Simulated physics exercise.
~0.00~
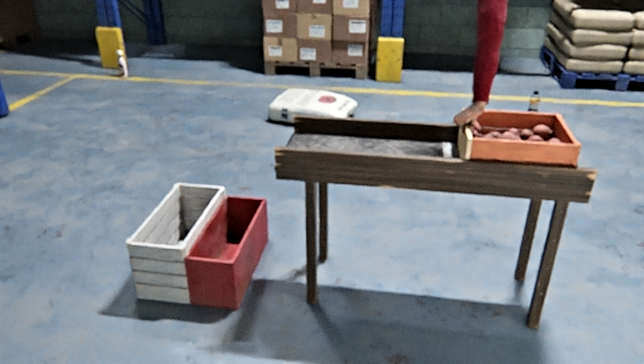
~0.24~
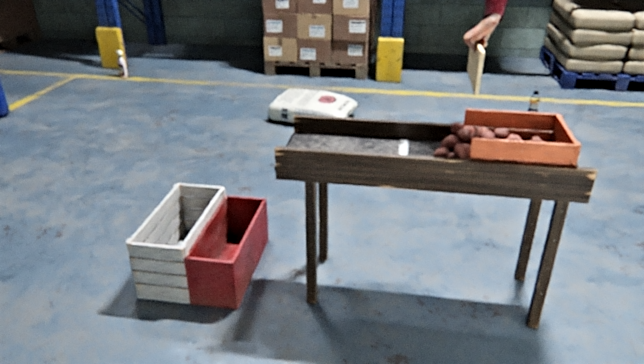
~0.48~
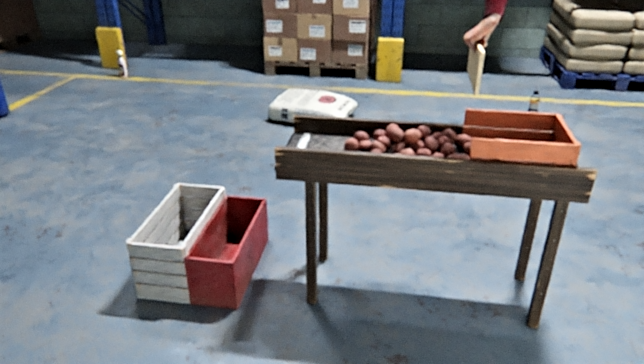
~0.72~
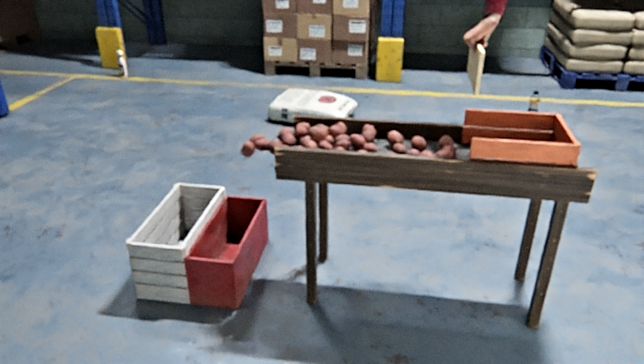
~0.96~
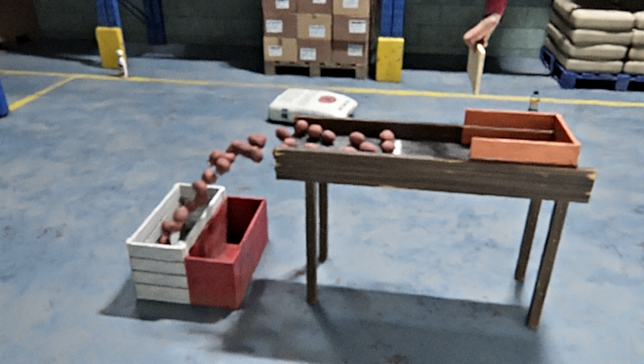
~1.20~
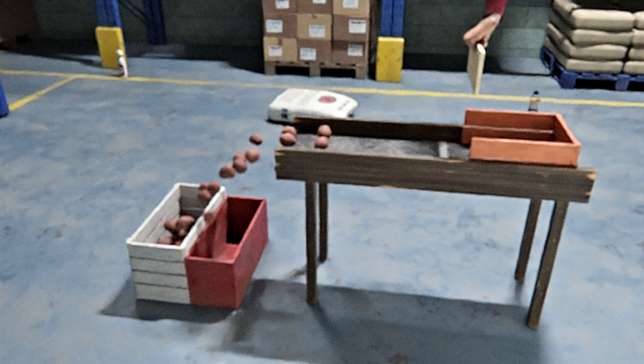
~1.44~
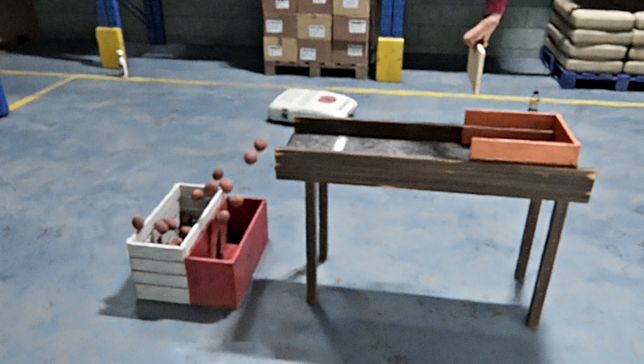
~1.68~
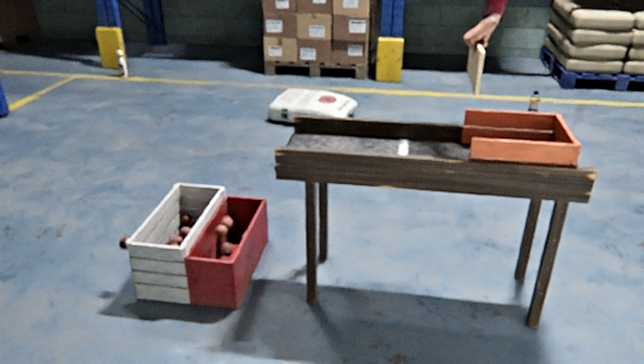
In the video, a hand lifts a gate from an orange pen on a raised belt, and red potatoes spill out, travel left and fly off the end, most landing in a white tub and some in the nearer red box, leaving the belt empty.
